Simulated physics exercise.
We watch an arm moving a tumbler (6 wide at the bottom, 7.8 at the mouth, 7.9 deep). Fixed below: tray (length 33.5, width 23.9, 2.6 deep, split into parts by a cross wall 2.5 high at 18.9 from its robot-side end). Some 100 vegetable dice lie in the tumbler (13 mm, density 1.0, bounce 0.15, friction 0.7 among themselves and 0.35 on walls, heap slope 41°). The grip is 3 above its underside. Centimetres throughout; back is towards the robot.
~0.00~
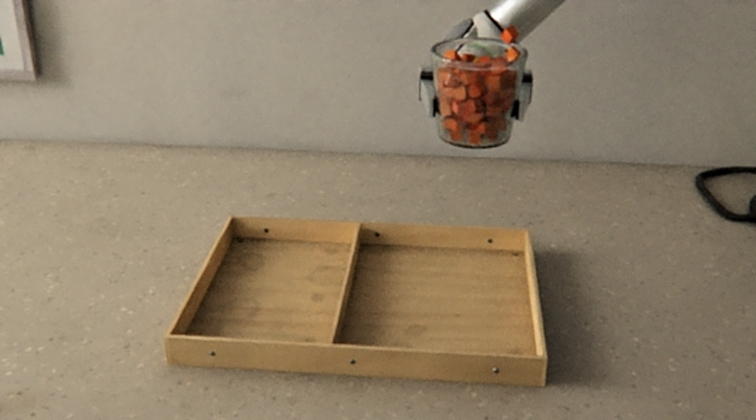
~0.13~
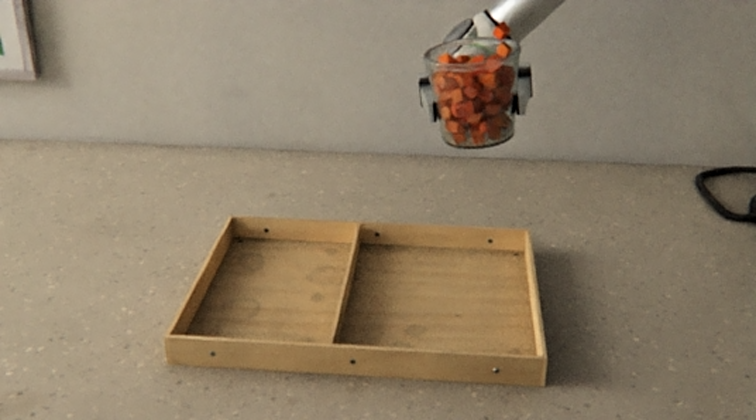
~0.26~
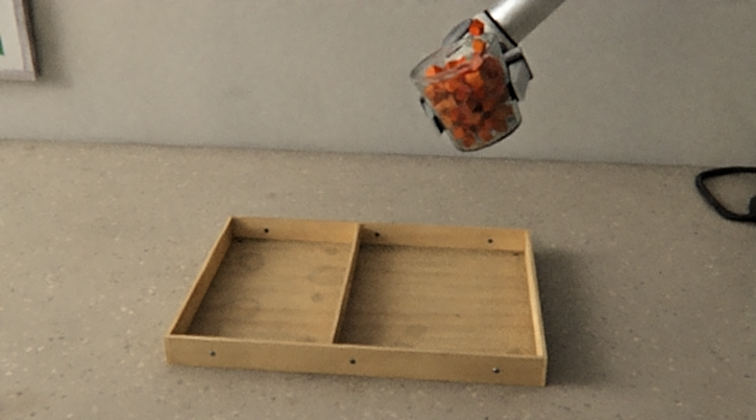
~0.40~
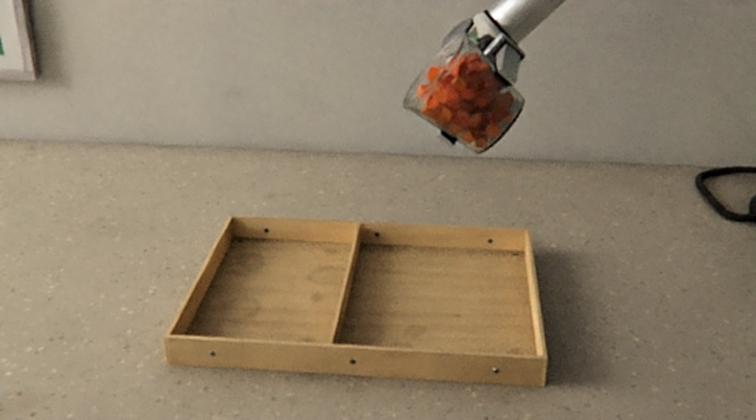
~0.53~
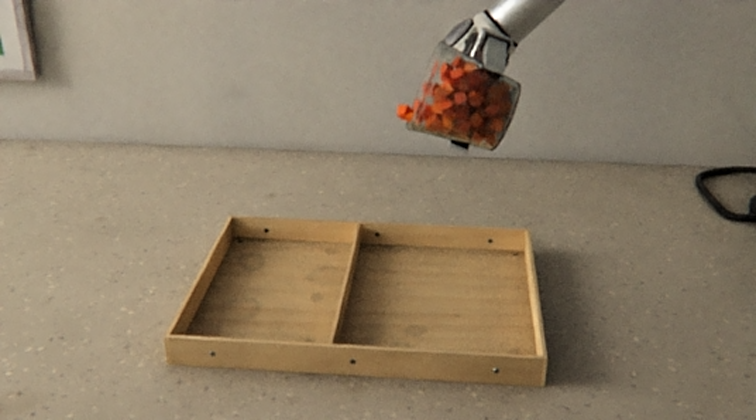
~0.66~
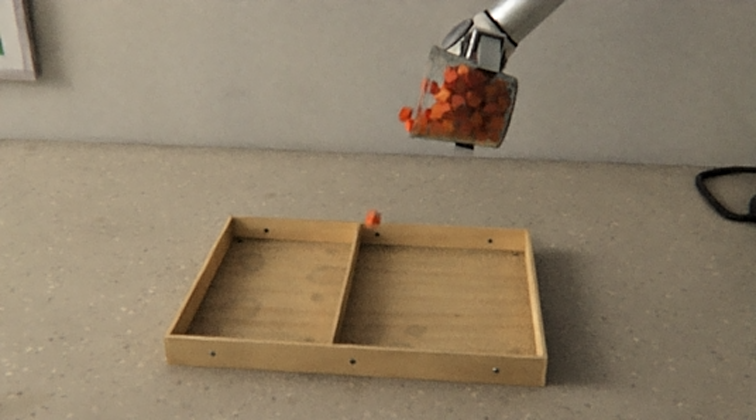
A robotic arm tilts a clear tumbler of orange vegetable dice leftward, and one piece drops.
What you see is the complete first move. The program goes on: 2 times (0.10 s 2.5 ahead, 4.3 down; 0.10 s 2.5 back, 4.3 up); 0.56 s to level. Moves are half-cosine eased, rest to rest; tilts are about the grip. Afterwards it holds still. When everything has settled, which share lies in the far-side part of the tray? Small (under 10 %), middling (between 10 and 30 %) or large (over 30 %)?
Share in the far-side part of the tray: Middling (between 10 and 30 %).
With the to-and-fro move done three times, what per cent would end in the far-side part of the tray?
In that case some 25 per cent.
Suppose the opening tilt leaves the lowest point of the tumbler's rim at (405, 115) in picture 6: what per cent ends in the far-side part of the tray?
Some 10 per cent.
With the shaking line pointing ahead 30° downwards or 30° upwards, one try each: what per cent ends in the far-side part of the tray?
Some 40 and 90 per cent.
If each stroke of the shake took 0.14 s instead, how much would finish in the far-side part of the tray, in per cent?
Then about 5 per cent.
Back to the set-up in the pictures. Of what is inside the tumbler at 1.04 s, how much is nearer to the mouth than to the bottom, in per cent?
Roughly 55 per cent.
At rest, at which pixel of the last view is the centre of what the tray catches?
At about (328, 295).
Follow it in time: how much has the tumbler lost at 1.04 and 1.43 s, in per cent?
In turn: 25, 30.
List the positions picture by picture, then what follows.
The first picture shows tumbler middle at (477, 96), level; upper third of the load around (477, 73), from x 445 to 515, top at y 35; 103 in the tumbler.
The second picture shows tumbler middle at (475, 96), tilted 7° forward; upper third of the load around (482, 73), from x 440 to 505, top at y 30.
The third picture shows tumbler middle at (472, 97), tilted 27° forward; upper third of the load around (477, 75), from x 430 to 505, top at y 30.
The fourth picture shows tumbler middle at (468, 99), tilted 50° forward; upper third of the load around (467, 79), from x 425 to 505, top at y 60.
The fifth picture shows tumbler middle at (466, 102), tilted 70° forward; upper third of the load around (464, 83), from x 405 to 505, top at y 65.
The sixth picture shows tumbler middle at (466, 103), tilted 77° forward; upper third of the load around (469, 87), from x 375 to 505, top at y 70; 102 in the tumbler, 1 in flight or on a rim.
By 1.04 s, tilted 77° forward, highest piece 23 above the table; 79 in the tumbler, 8 in the robot-side part, 7 in the far-side part, 9 in flight or on a rim.
By 1.43 s, tilted 20° forward, highest piece 26 above the table; 73 in the tumbler, 17 in the far-side part, 13 in the robot-side part.
By 1.82 s, level, highest piece 26 above the table; 73 in the tumbler, 17 in the far-side part, 13 in the robot-side part.
By 2.87 s, level, highest piece 26 above the table; 73 in the tumbler, 17 in the far-side part, 13 in the robot-side part.
Final count, 73 in the tumbler, 17 in the far-side part, 13 in the robot-side part. That is 17 % in the far-side part of the tray.
